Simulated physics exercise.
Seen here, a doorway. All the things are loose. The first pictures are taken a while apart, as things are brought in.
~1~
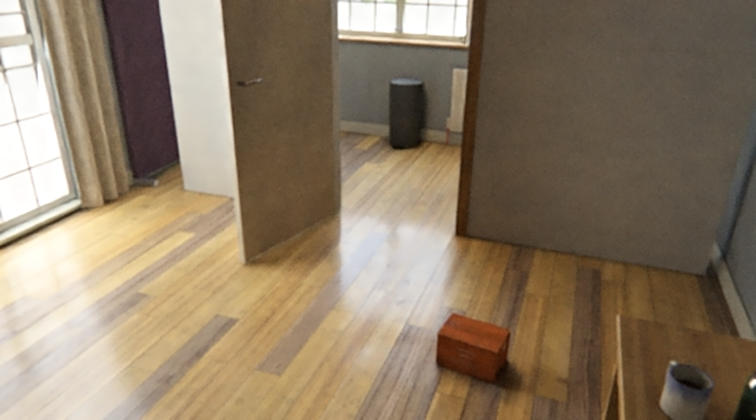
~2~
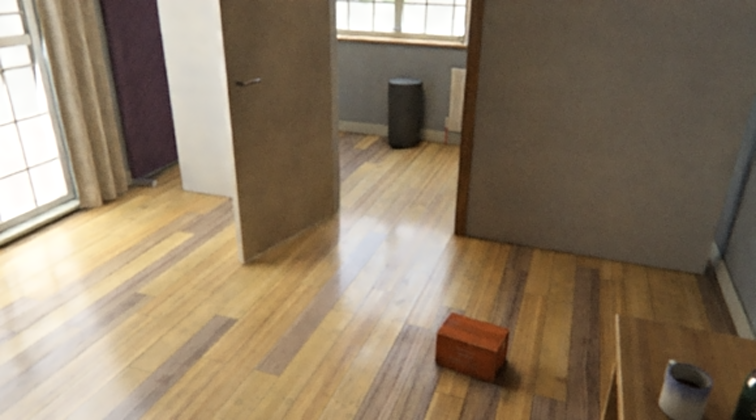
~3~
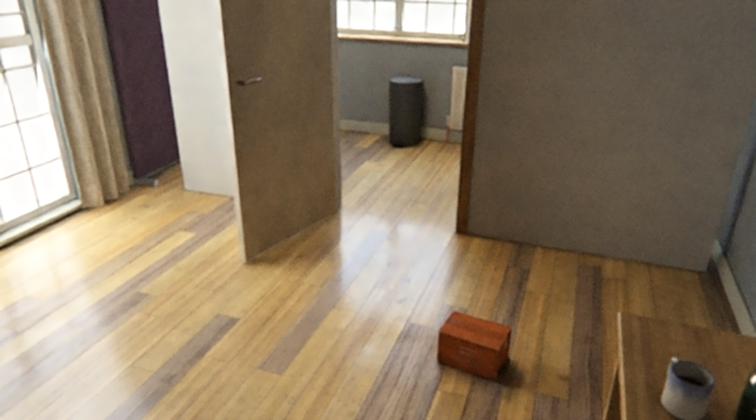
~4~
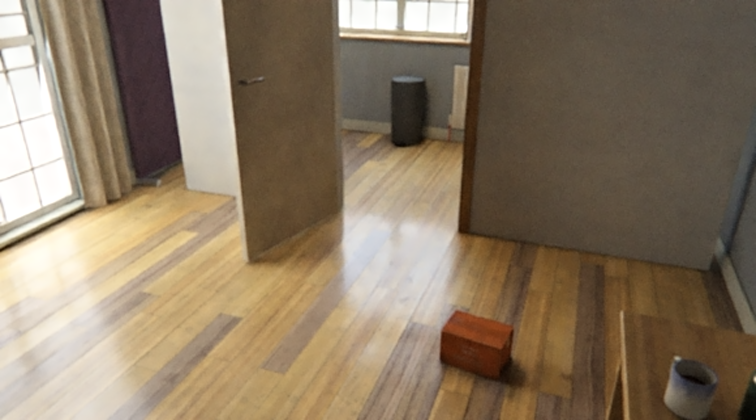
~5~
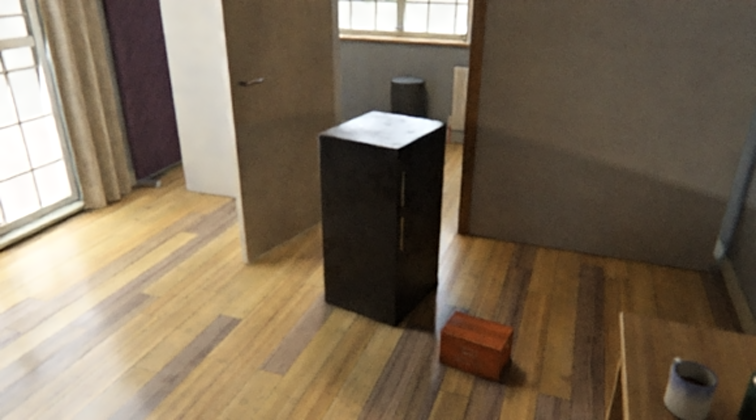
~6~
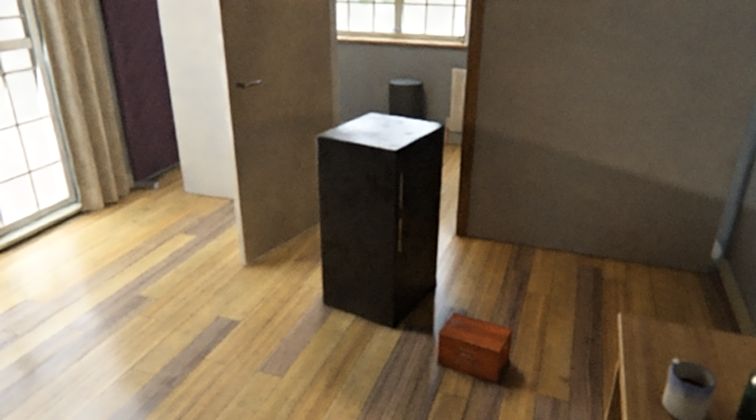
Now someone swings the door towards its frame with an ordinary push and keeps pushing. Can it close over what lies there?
Here the door stops short.
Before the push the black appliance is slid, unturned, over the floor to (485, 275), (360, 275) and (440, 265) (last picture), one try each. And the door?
First try: It closes; second try: It is blocked; third try: It jams.
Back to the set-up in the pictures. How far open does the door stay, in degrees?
About 60°.
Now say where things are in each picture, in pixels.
Door wide open and still; orange box (472, 347), in the first picture.
Door wide open and still; orange box (472, 347), in the second picture.
Door wide open and still; orange box (474, 345), in the third picture.
Door wide open and still; orange box (476, 344), in the fourth picture.
Door wide open and still; orange box (476, 345), in the fifth picture.
Door wide open and still; black appliance (382, 217); orange box (474, 347), in the sixth picture.
Then, 0.50 s on from there, door 87° open.
Then, 0.70 s on from there, door 73° open.
In the end, door 60° open; both unmoved. At the end, from the last picture's camera, black appliance near (383, 217).
